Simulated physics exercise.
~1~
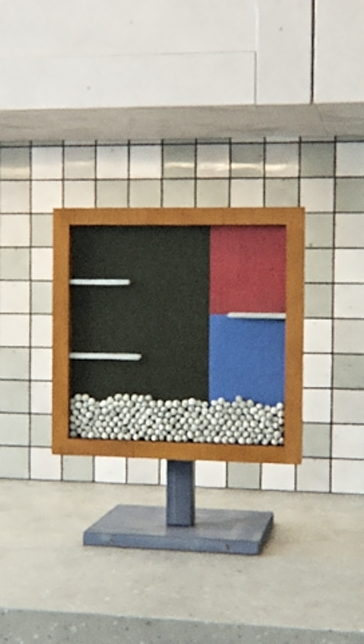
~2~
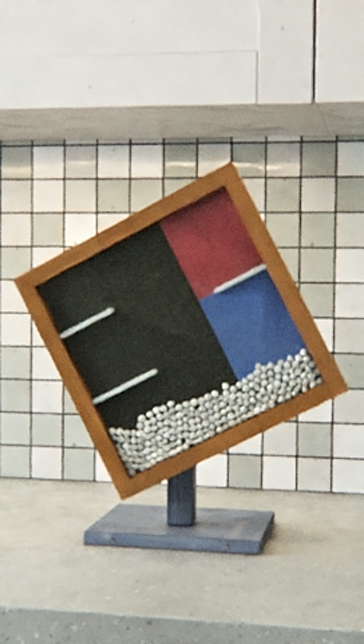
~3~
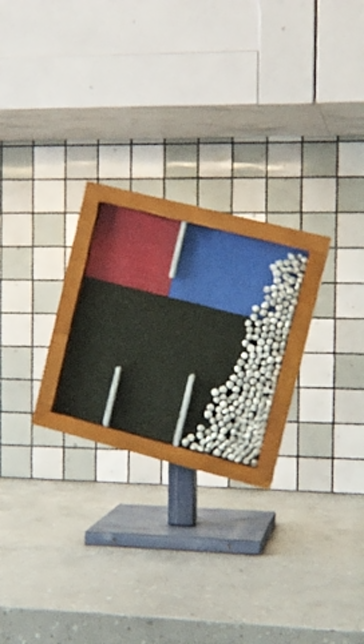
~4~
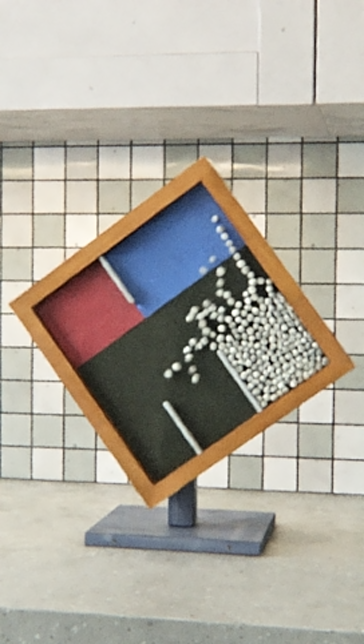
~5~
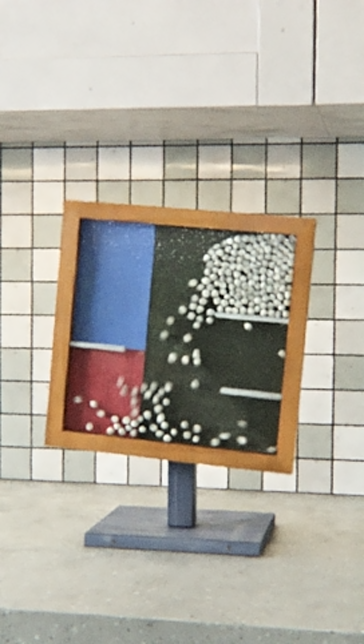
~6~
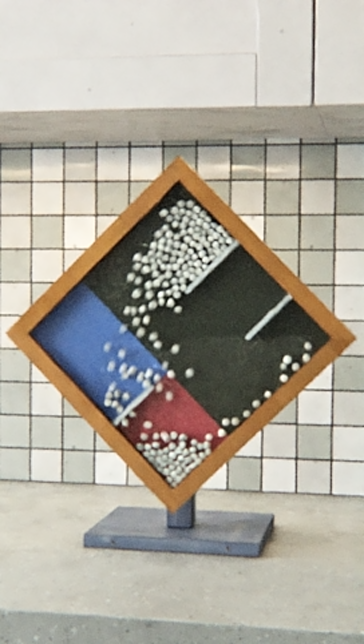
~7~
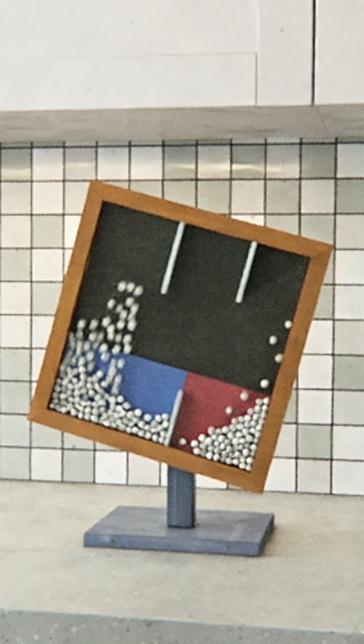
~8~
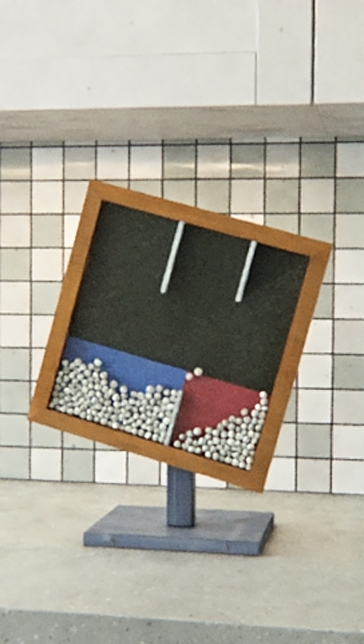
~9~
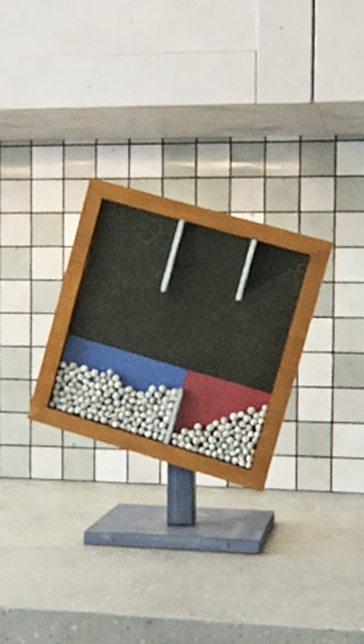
On a kitchen counter, a wooden-framed case turns anticlockwise, white beads tumbling past ledges and settling in blue and red pockets.
